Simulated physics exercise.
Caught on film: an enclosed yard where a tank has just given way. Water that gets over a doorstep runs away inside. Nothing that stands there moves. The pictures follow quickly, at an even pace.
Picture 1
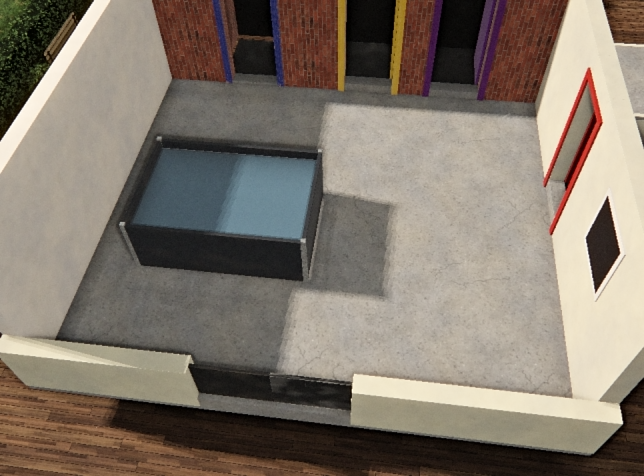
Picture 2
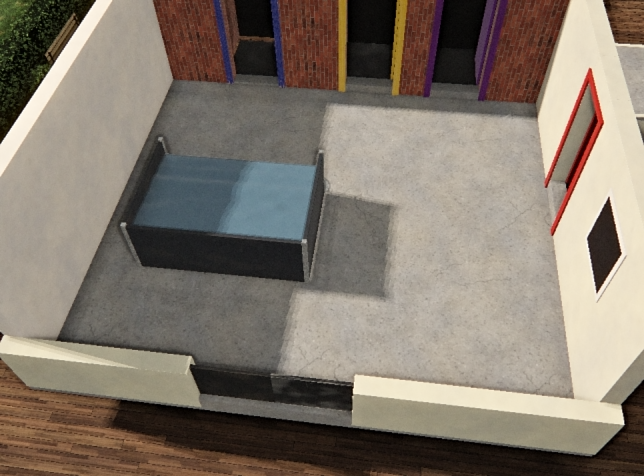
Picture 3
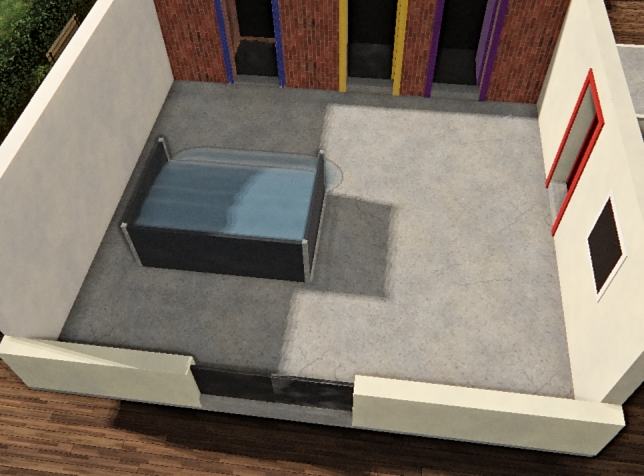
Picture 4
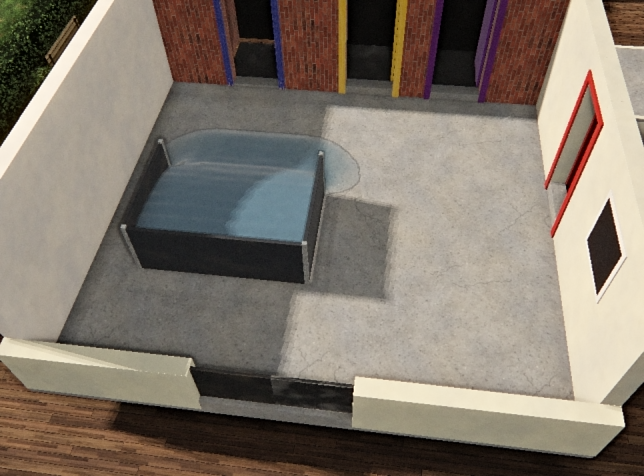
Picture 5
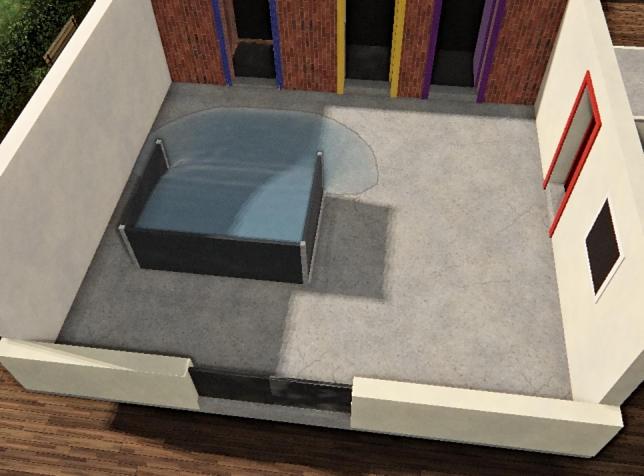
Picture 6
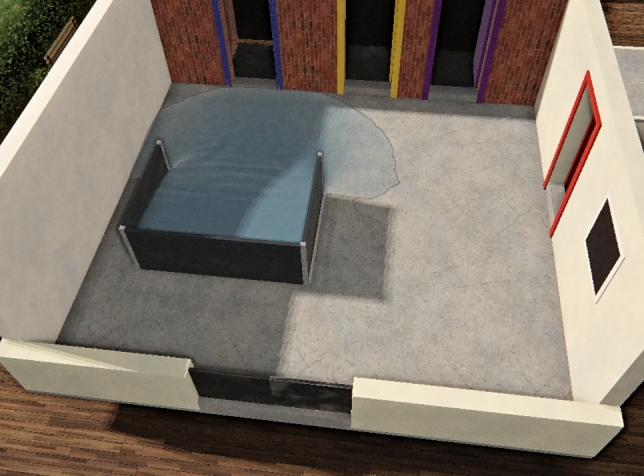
The clip shows a rectangular tank of water in a walled yard; its far side gives way, and water pours out through the gap, spreading in a widening rounded sheet across the floor toward the brick wall and rightward.
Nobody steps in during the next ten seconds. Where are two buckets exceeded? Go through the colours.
In the end: The blue door lets in a lot; the red door admits no more than that; the purple door admits no more than that; the yellow door lets in a lot.
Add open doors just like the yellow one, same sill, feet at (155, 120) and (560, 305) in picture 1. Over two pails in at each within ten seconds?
In turn: Lets more in, takes less.
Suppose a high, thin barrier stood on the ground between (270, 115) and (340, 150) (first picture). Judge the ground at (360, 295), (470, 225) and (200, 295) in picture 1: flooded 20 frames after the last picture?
One after the other: Clear, awash, no water.
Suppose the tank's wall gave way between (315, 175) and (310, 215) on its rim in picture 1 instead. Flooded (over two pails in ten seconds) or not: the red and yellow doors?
The red door is over, the yellow door stays under.
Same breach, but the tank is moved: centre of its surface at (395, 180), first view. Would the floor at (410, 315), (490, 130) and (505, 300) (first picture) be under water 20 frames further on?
As listed: Dry, awash, wet.
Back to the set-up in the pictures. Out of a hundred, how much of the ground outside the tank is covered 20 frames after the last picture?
Roughly 45 per cent.
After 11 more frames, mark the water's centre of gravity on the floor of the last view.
Near (268, 150).
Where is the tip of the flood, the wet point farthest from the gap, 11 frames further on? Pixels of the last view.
At about (527, 108).
A moment on, water covers 35 % of the floor; the blue door far over two buckets in, the red door not reached, the purple door not reached, the yellow door under two buckets in.
Next, water covers 35 % of the floor; the blue door far over two buckets in, the red door not reached, the purple door wet at the sill, nothing in, the yellow door over two buckets in.
Then, water covers 45 % of the floor; the blue door far over two buckets in, the red door wet at the sill, nothing in, the purple door wet at the sill, nothing in, the yellow door over two buckets in.
Later, water covers 80 % of the floor; the blue door far over two buckets in, the red door wet at the sill, nothing in, the purple door wet at the sill, nothing in, the yellow door far over two buckets in.
In the end, water covers 95 % of the floor; the blue door far over two buckets in, the red door wet at the sill, nothing in, the purple door wet at the sill, nothing in, the yellow door far over two buckets in.
